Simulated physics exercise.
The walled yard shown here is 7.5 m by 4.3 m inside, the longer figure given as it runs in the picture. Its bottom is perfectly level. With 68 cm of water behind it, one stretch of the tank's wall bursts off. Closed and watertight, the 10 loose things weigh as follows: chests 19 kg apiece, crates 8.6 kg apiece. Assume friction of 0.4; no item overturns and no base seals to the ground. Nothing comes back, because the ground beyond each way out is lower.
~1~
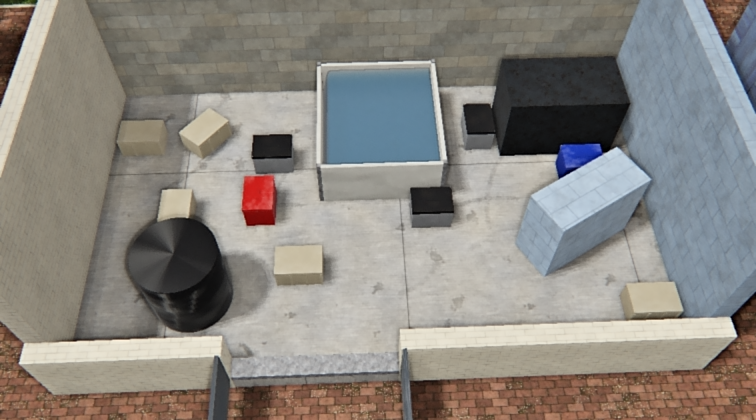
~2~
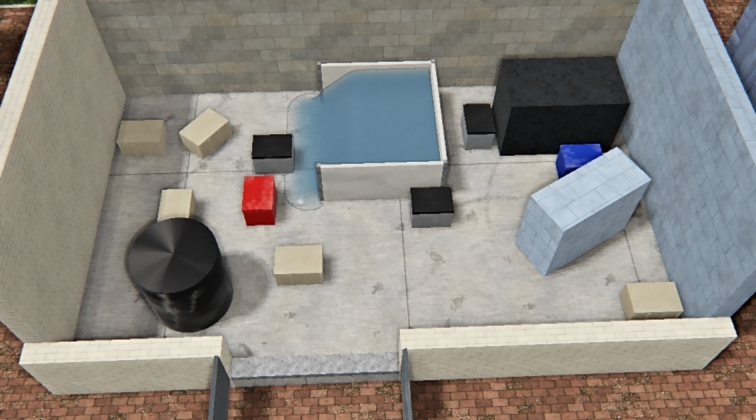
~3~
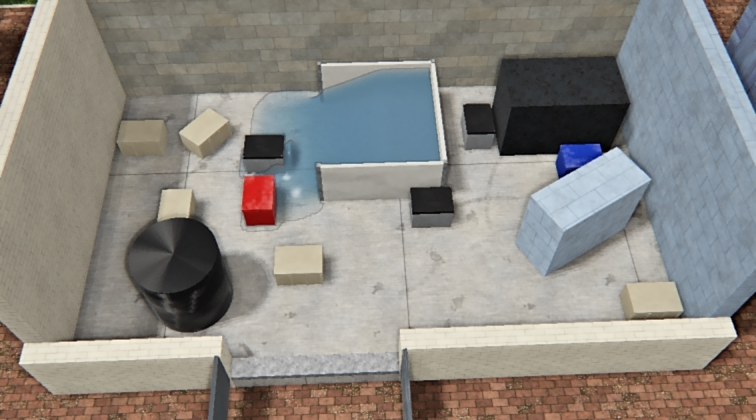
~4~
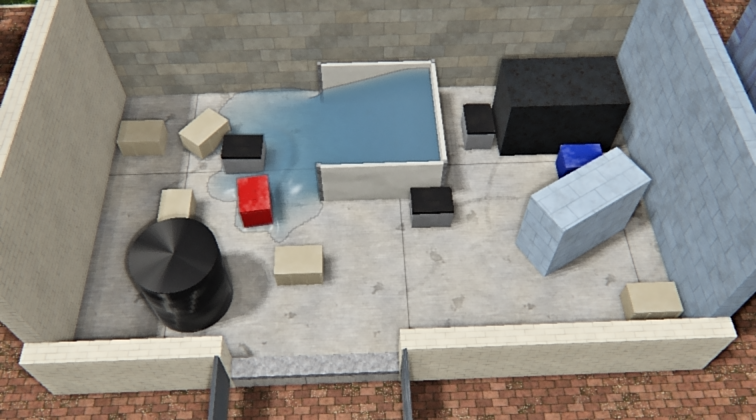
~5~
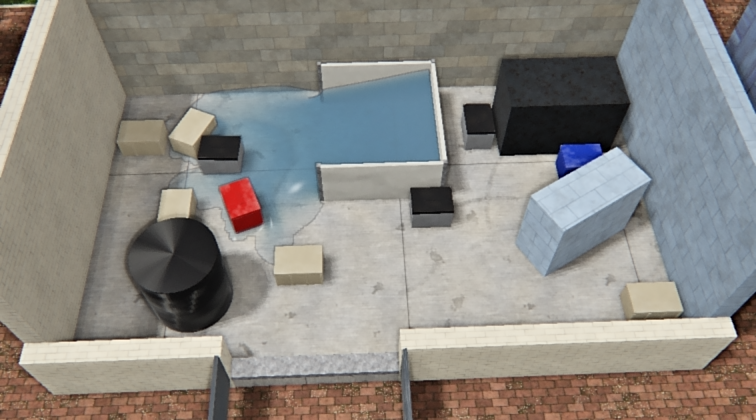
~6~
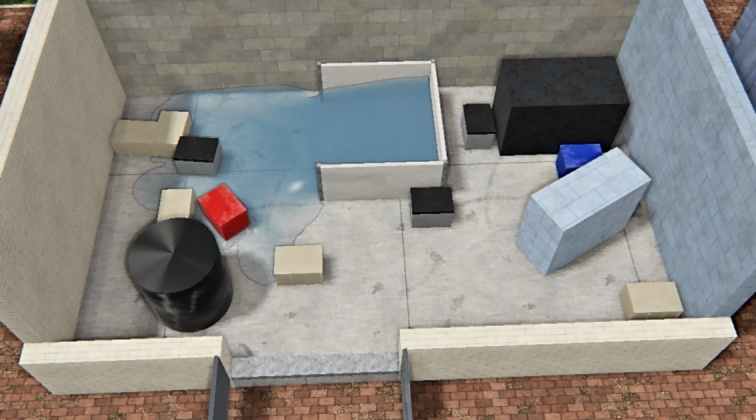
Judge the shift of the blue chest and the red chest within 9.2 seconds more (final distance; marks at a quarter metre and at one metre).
As for distance, the blue chest moves only negligibly and the red chest ends up well away.
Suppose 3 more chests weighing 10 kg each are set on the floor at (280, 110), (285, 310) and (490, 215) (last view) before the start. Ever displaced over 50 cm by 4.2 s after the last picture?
Order as asked - farther, farther, not as far.
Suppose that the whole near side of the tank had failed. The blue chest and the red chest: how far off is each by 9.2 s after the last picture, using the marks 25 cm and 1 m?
In that case the blue chest does not really move while the red chest does not really move.
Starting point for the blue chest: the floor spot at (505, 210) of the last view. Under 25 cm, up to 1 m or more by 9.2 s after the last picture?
Outcome: It sits still.
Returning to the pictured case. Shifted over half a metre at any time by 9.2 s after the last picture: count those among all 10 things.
Counting them up, I find 7.
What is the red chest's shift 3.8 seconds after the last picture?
Some 200 cm from the start.
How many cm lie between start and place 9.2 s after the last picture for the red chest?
Around 200 cm from the start.
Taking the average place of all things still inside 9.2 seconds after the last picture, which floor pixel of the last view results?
It works out to somewhere near (417, 220) on the floor.
Then, 1.2 s after the last picture the blue chest is near (583, 156), 0.0 m from its start, aground; the red chest is near (134, 255), 1.7 m from its start, aground; 0 of 10 are out; 4 afloat.
Then, 3.8 s after the last picture the blue chest is near (583, 156), 0.0 m from its start, aground; the red chest is near (114, 287), 2.1 m from its start, afloat; 0 of 10 are out; 5 afloat.
Then, 6.2 s after the last picture the blue chest is near (583, 156), 0.0 m from its start, aground; the red chest is near (120, 294), 2.1 m from its start, afloat; 0 of 10 are out; 6 afloat.
Then, 9.2 s after the last picture the blue chest is near (584, 159), 0.1 m from its start, aground; the red chest is near (121, 285), 2.1 m from its start, aground; 0 of 10 are out; 5 afloat.
